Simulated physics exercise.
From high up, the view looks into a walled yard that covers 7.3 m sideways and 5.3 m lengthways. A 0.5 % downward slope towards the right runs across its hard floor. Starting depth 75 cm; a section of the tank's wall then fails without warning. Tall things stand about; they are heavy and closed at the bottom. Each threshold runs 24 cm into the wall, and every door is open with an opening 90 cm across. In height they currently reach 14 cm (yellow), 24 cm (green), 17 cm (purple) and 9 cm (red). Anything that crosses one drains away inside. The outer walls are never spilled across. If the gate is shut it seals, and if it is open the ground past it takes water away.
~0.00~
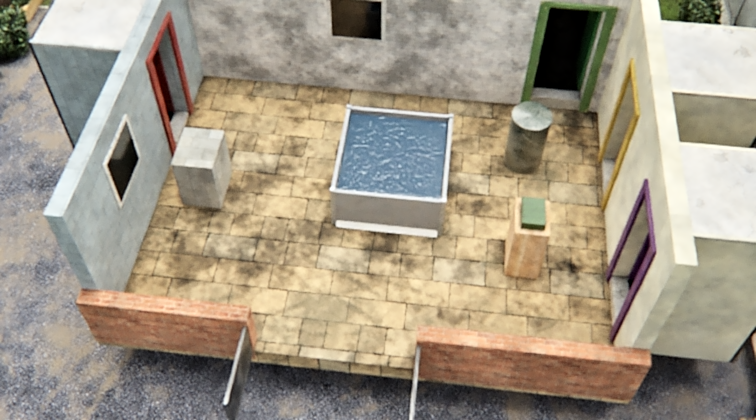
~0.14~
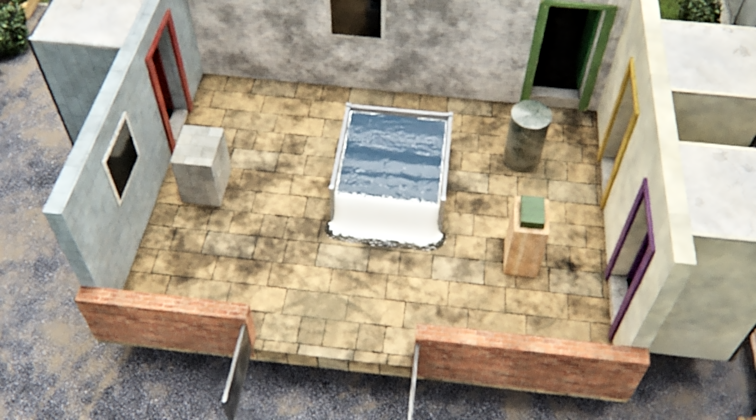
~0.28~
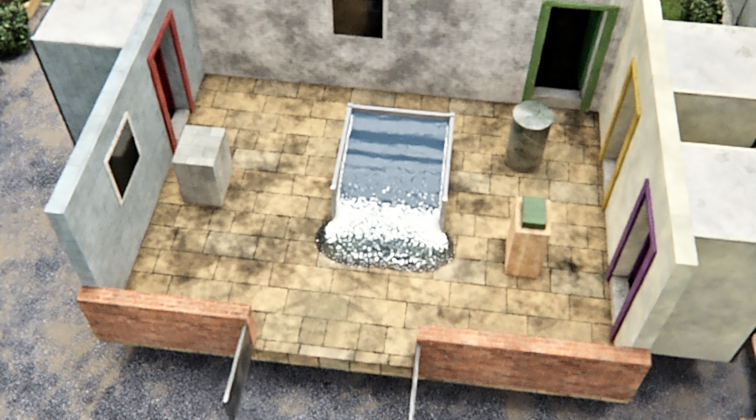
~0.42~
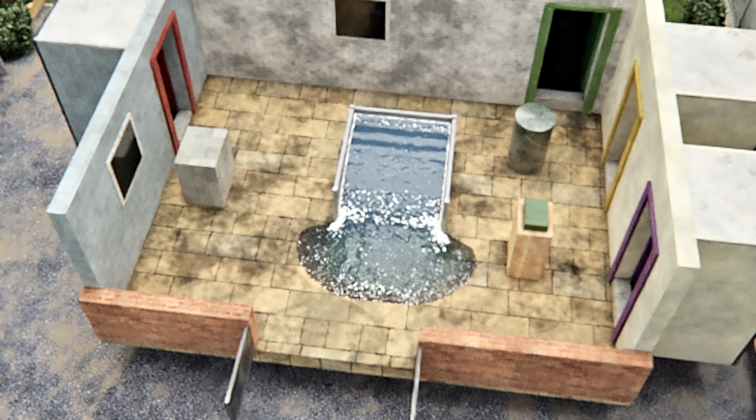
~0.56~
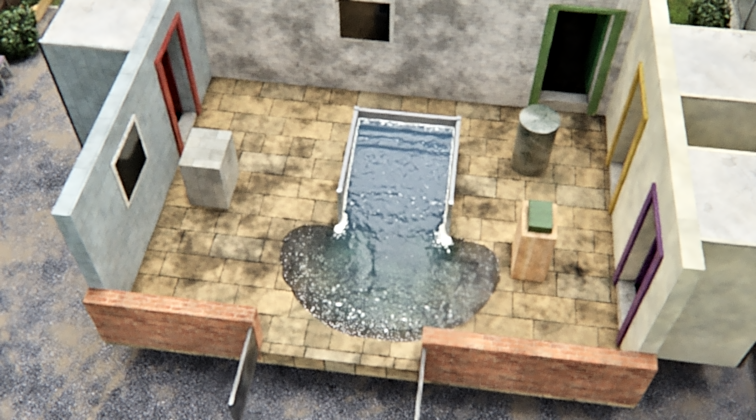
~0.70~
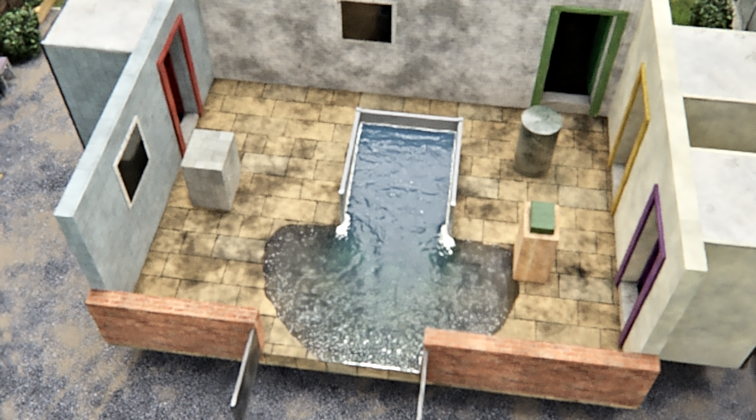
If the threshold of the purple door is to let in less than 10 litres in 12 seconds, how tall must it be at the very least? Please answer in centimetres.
At the very least, close to 12.5 cm.
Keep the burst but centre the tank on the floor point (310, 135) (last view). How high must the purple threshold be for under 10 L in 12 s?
About 7.0 cm.
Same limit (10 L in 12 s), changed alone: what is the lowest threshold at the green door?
At the green door it takes roughly 7.5 centimetres.
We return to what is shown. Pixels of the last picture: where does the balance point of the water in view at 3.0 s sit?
The balance point sits at roughly (419, 275).
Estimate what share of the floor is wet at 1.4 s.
The wet part is about 30 per cent.
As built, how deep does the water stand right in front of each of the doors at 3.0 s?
Yellow door 0 cm, green door 0 cm, purple door 16 cm, red door 0 cm.
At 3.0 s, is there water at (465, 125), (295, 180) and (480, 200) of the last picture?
In order: Untouched, untouched, untouched.
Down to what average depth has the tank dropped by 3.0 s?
About 13 centimetres on average.
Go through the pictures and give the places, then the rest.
The first frame shows still water, 75 cm deep, in the tank at (394, 155); the purple door at (628, 269) is dry.
In the second frame, the gap is at (387, 214), the front 0.3 m out at (350, 239); the back of the tank holds 75 cm.
In the third frame, the front is at (347, 261), 0.8 m from the gap at (388, 216); 1.3 m2 of floor is wet, 74 cm left at the back.
In the fourth frame, the gap is at (390, 219), the front 1.3 m out at (340, 291); the back of the tank holds 67 cm.
In the fifth frame, water pours out at (394, 221) and has run 1.9 m, to a hidden place; about 8 cm deep outside, 64 cm at the back.
In the sixth frame, water pours out at (396, 223) and has run 2.4 m, to a hidden place; about 6 cm deep outside, 62 cm at the back; the purple door at (637, 274), 3.7 m from the gap, is still 1.7 m from the nearest water.
After 1.4 s water covers 30 % of the floor, deepest (34 cm) near (440, 359); it has not reached the purple door.
After 3.0 s water covers 35 % of the floor, deepest (25 cm) near (618, 381); 16 cm at the purple door, 0 litres in over its 17 cm threshold.
After 12.0 s water covers 75 % of the floor, deepest (6 cm) near (608, 203); 4 cm at the purple door, 2 litres in over its 17 cm threshold.
At the purple door as built, the water arrived by 2.2 s and peaked near 16 cm at 3.0 s.
With a threshold of 11.5 cm, 13 litres would have come in within the 12 s; with 13.5 cm, 7 litres. So under 10 litres takes about 12.5 cm.
